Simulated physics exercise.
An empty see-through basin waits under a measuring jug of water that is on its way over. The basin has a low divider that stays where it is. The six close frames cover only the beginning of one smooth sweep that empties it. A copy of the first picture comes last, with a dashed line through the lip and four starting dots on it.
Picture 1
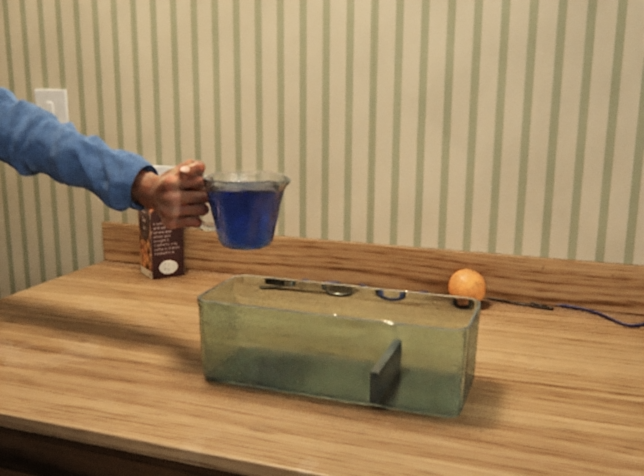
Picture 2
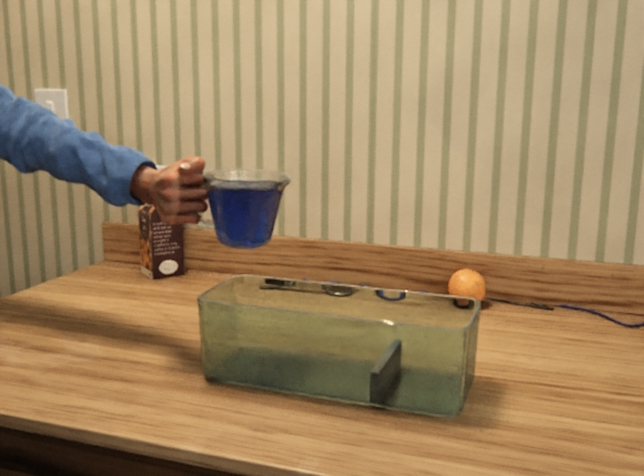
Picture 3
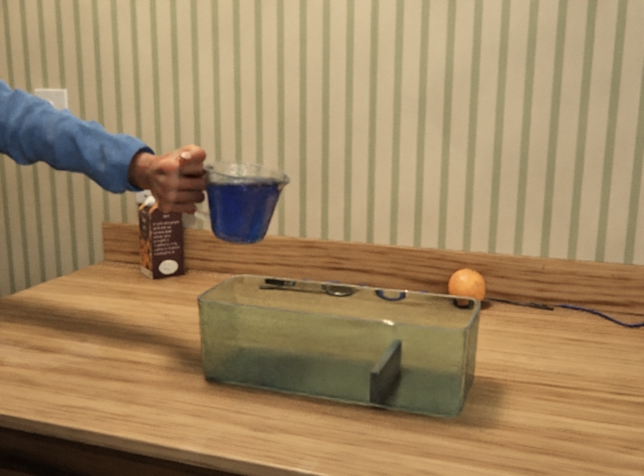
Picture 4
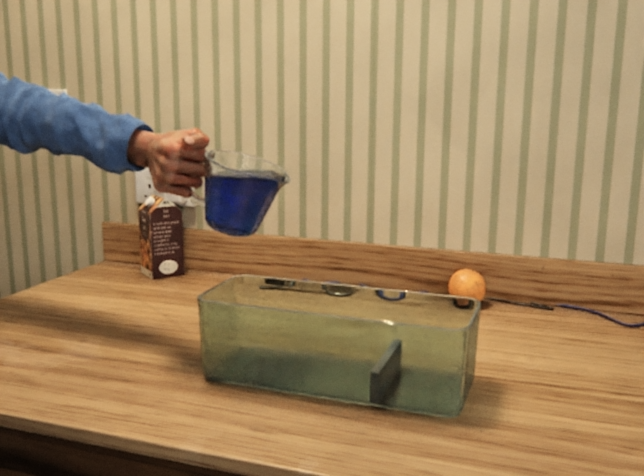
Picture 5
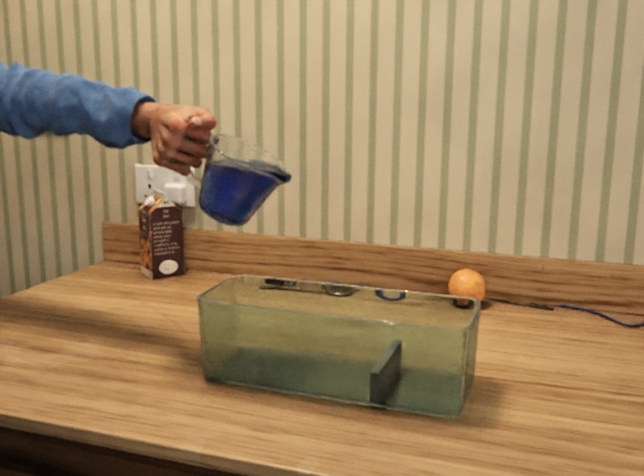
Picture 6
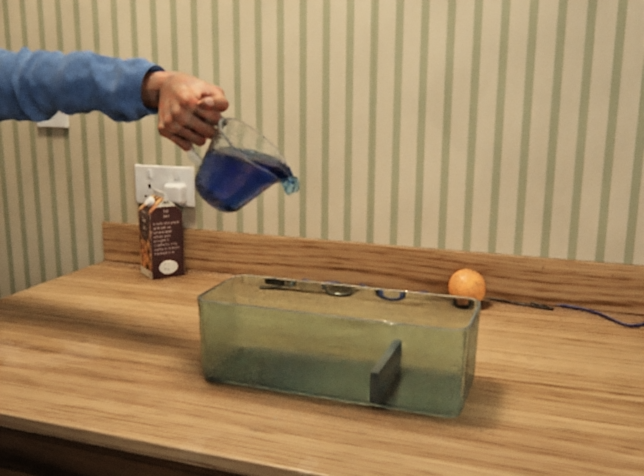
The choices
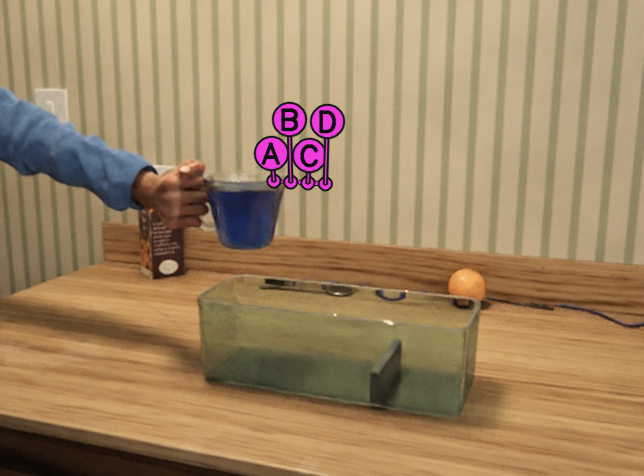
A hand tilts a jug of blue water until some just spills over its lip.
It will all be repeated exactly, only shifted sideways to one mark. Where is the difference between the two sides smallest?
Take C.
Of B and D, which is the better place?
That would be D.
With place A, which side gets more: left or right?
The left one.
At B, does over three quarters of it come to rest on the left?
Yes.
On the marked copy, A at (273, 181); B at (290, 181); C at (307, 182); D at (325, 183).
Choosing A, about 85 % ends left of the wall and 7 % right of it; 8 % is lost outside.
Choosing B, about 87 % ends left of the wall and 6 % right of it; 7 % is lost outside.
Choosing C, about 49 % ends left of the wall and 47 % right of it; 4 % is lost outside.
Choosing D, about 22 % ends left of the wall and 72 % right of it; 6 % is lost outside.
